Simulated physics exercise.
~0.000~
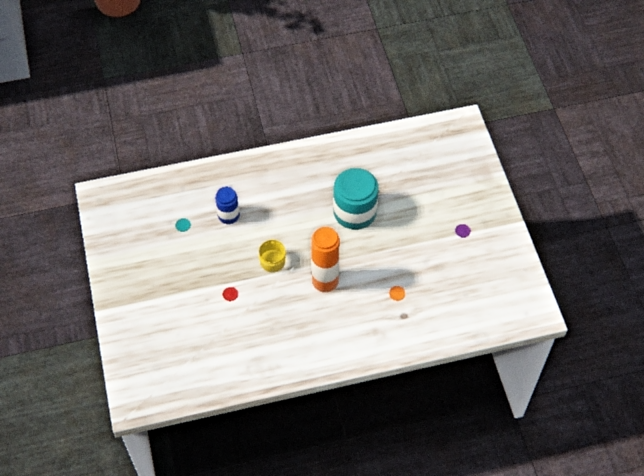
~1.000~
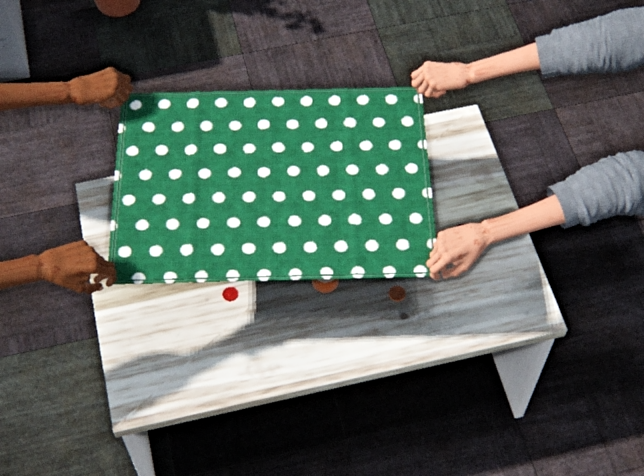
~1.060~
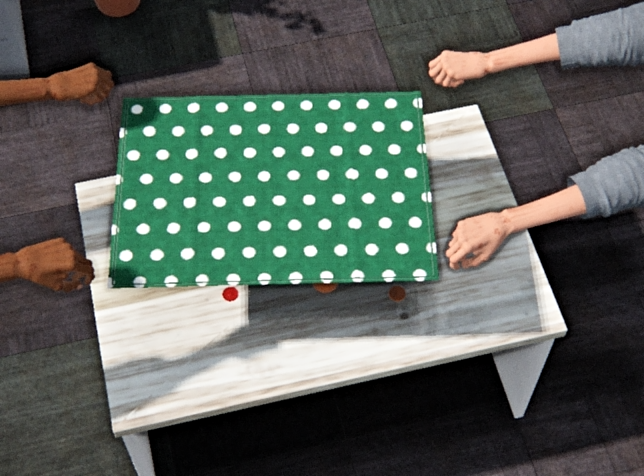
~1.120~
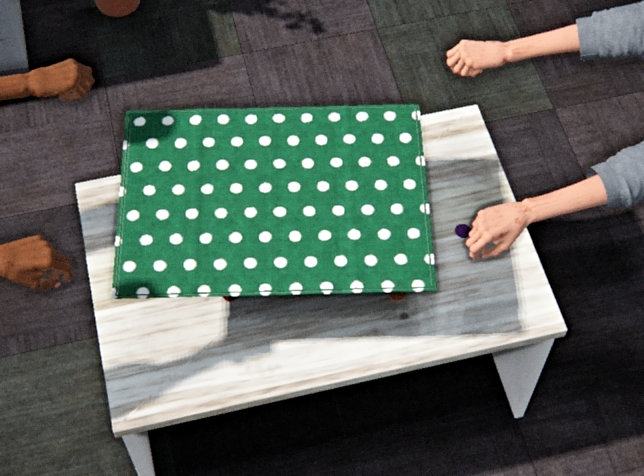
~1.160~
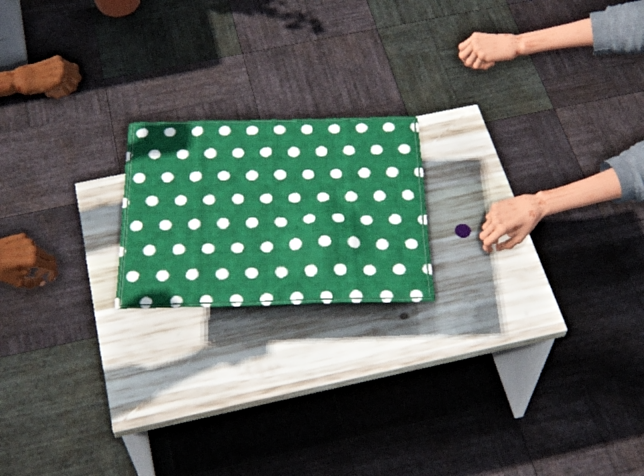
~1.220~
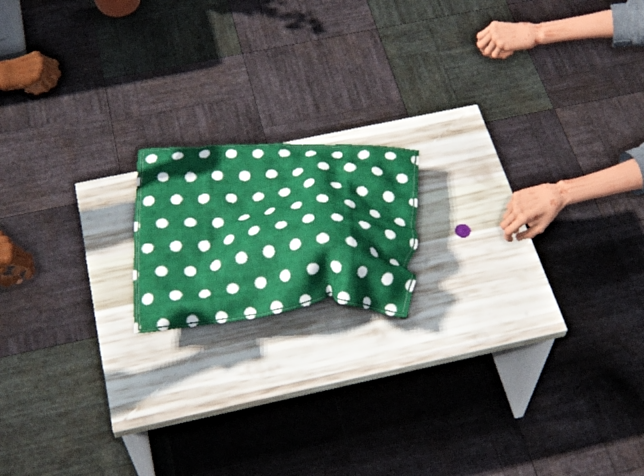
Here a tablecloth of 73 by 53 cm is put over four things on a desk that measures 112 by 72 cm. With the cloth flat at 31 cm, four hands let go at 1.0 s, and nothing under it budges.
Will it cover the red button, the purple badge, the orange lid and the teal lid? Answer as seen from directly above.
In order: The red button gets covered; the purple badge stays uncovered; the orange lid stays uncovered; the teal lid gets covered.
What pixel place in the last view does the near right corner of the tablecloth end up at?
(334, 305) or thereabouts.
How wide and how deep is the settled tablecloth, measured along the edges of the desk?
Width about 64 centimetres, depth about 56 centimetres.
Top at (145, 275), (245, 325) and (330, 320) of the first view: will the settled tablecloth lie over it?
Going through the three points in turn, they end up showing, concealed and concealed.
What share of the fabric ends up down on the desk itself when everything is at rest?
Around 20 percent.
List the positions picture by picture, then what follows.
In the first frame, shows, red button (230, 294); purple badge (463, 230); orange lid (397, 293); teal lid (183, 225); orange bottle (325, 237), 21 cm tall; blue bottle (226, 194), 10 cm tall; yellow cup (272, 251), 5 cm tall; teal jar (356, 183), 13 cm tall.
In the second frame, shows, tablecloth corners (106, 285) (122, 94) (421, 87) (439, 276); highest point 31 cm, lowest 31 cm.
In the third frame, shows, tablecloth corners (108, 288) (123, 99); highest point 29 cm, lowest 29 cm.
In the fourth frame, shows, tablecloth corners (112, 299) (127, 112); highest point 24 cm, lowest 24 cm.
In the fifth frame, shows, tablecloth corners (116, 310) (130, 125); highest point 22 cm, lowest 19 cm.
In the sixth frame, shows, tablecloth corners (135, 334) (139, 151) (419, 151) (406, 317); highest point 22 cm, lowest 9 cm.
At 1.4 s, 20 % of it is down, spanning 63 by 56 cm, above teal lid, red button.
At 1.6 s, 20 % of it is down, spanning 64 by 56 cm, above teal lid, red button.
At 1.7 s, 25 % of it is down, spanning 63 by 56 cm, above teal lid, red button.
At 1.9 s, 20 % of it is down, spanning 63 by 56 cm, above teal lid, red button.
At 2.7 s, 20 % of it is down, spanning 63 by 56 cm, above teal lid, red button.
